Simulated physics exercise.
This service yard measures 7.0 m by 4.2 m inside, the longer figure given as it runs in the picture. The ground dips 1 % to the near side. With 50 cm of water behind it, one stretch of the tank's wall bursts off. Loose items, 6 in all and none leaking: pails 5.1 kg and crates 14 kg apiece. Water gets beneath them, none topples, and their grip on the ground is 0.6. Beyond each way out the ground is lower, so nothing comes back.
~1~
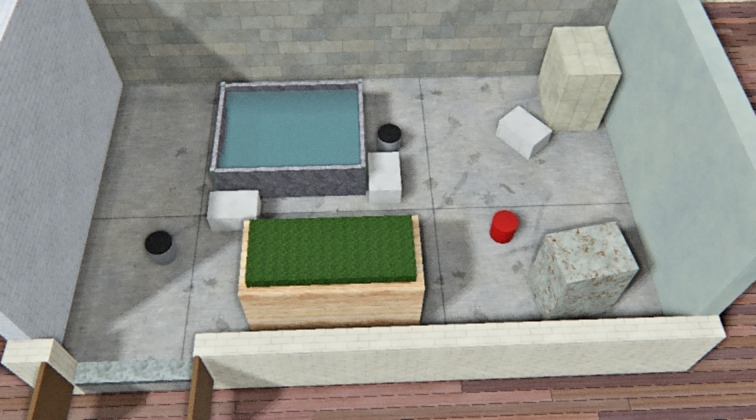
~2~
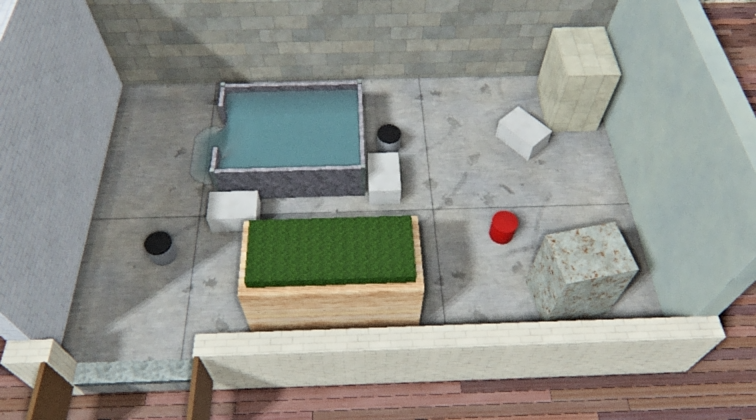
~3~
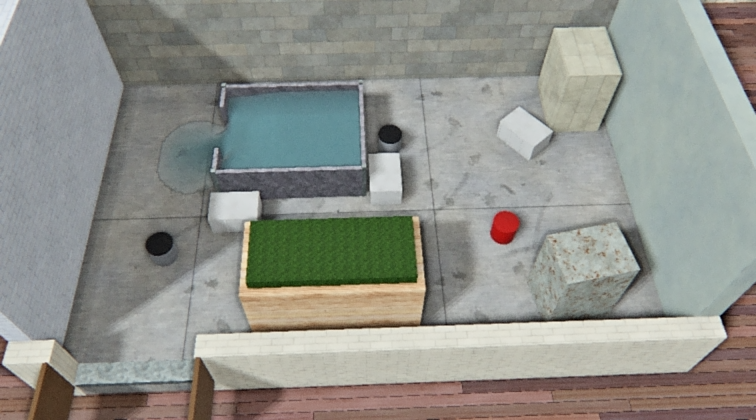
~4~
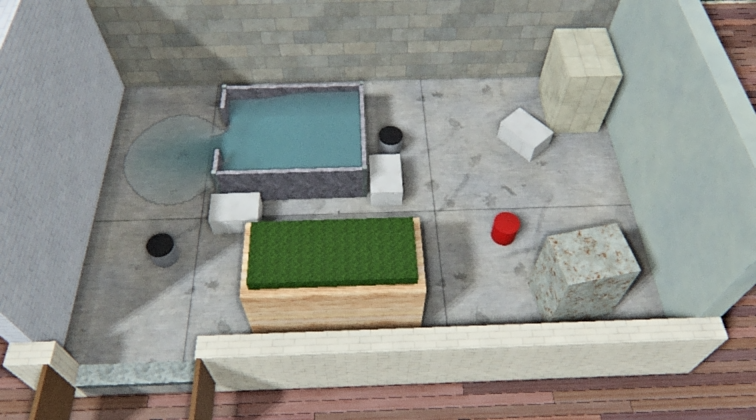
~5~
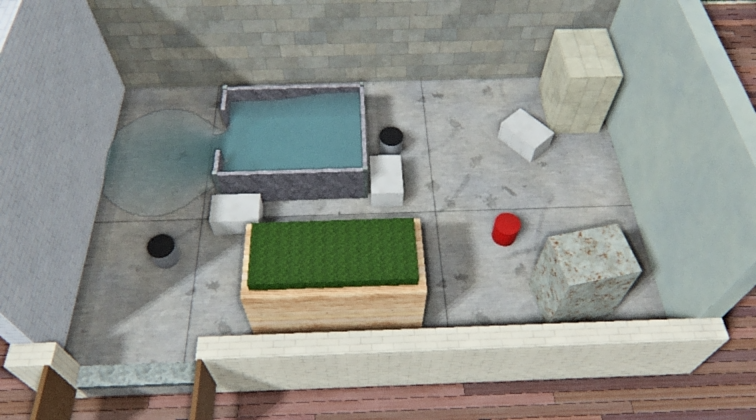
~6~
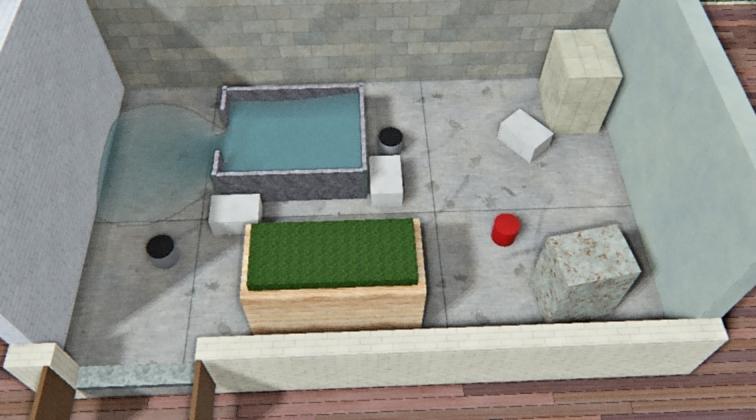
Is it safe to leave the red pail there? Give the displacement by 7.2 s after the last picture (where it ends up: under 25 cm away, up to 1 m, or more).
The red pail stays put.
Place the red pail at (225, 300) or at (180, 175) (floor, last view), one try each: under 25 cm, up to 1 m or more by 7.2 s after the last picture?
In turn: It stays put; it travels far.
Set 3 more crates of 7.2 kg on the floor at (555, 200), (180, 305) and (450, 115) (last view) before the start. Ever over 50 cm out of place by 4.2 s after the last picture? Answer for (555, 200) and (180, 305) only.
In turn: Under, under.
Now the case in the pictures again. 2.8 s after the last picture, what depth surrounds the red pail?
Roughly 0 cm.
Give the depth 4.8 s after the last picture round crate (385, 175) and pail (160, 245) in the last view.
Roughly 0 and 4 cm.
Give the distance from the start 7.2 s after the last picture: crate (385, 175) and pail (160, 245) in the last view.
In turn: 0 cm, 5 cm.
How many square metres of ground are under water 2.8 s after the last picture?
Roughly 11.5 m2.
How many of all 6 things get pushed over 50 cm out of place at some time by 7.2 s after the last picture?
I count 0.
Then, 0.9 s after the last picture the red pail is near (507, 224), 0.0 m from its start, aground; 0 of 6 are out; 0 afloat.
Then, 2.8 s after the last picture the red pail is near (507, 224), 0.0 m from its start, aground; 0 of 6 are out; 0 afloat.
Then, 4.8 s after the last picture the red pail is near (507, 224), 0.0 m from its start, aground; 0 of 6 are out; 0 afloat.
Then, 7.2 s after the last picture the red pail is near (507, 224), 0.0 m from its start, aground; 0 of 6 are out; 0 afloat.
